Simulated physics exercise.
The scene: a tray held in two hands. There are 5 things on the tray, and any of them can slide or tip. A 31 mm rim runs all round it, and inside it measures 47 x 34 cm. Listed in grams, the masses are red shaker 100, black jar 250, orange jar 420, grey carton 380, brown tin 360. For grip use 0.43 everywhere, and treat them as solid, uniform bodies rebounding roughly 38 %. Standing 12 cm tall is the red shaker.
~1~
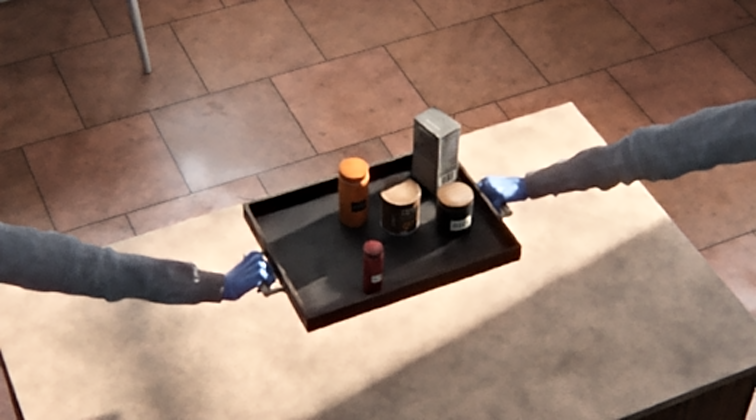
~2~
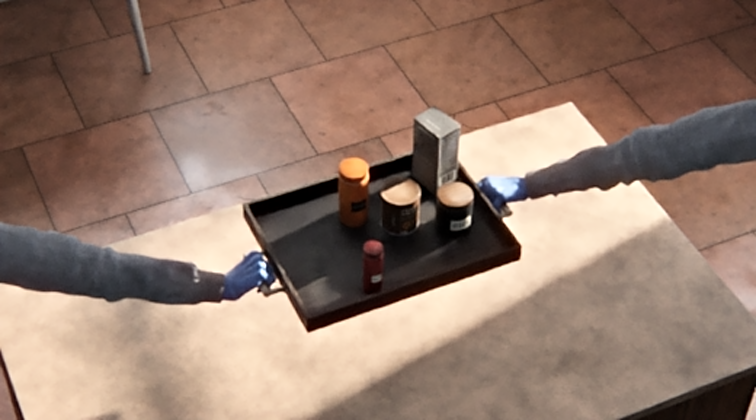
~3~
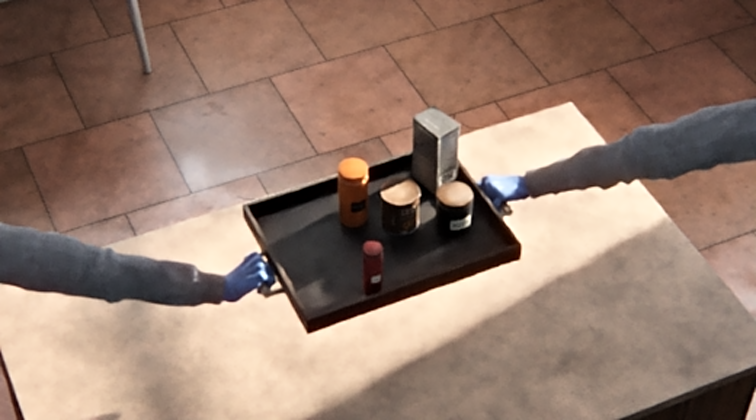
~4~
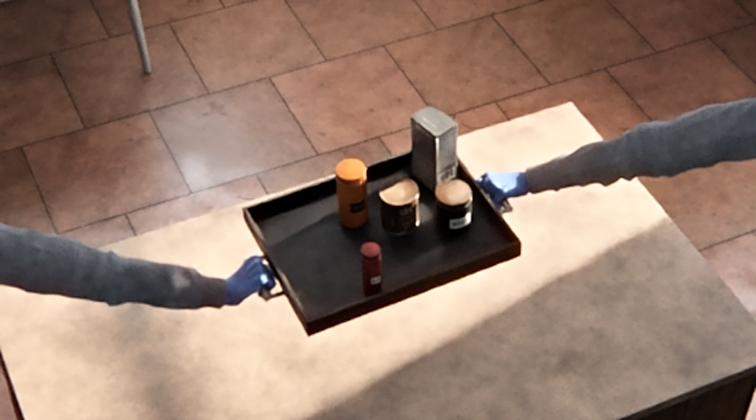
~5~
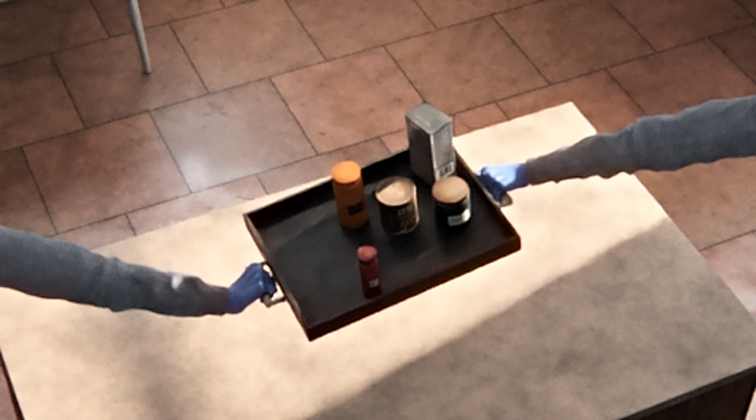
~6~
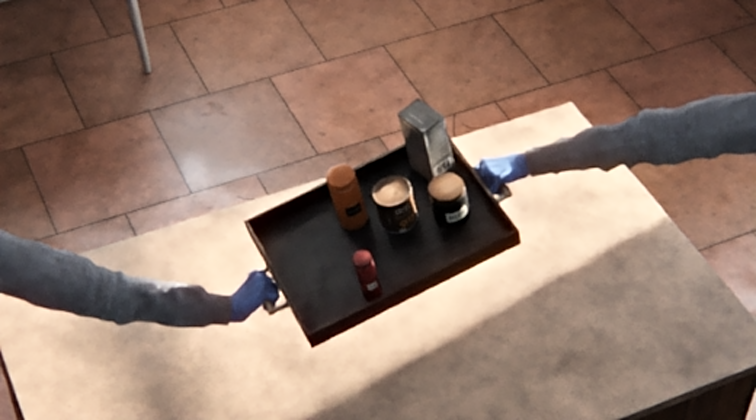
A tray of containers, held level by two gloved hands, gradually tilts left edge down.
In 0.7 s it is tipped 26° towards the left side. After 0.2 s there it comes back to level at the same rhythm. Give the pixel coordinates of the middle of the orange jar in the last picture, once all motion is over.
Its middle lies at about (299, 229).
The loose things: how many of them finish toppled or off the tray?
That makes 3.
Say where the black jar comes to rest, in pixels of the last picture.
Near (394, 229).
Then, 0.40 s later than the last frame, tray at 26°, left edge down; orange jar rocked 13° off its seat near (333, 207); red shaker on its side; grey carton rocked 33° off its seat.
Then, 0.60 s later than the last frame, tray at 26°, left edge down; orange jar on its side near (303, 245); grey carton rocked 73° off its seat; red shaker on its side.
Then, 0.90 s later than the last frame, tray at 14°, left edge down; orange jar on its side near (297, 239); grey carton on its side; red shaker on its side.
When it is over, lying over on the tray, red shaker, orange jar and grey carton; not toppled but over 5 cm from the start, black jar and brown tin. End places, in pixels of the last picture, orange jar near (299, 229).
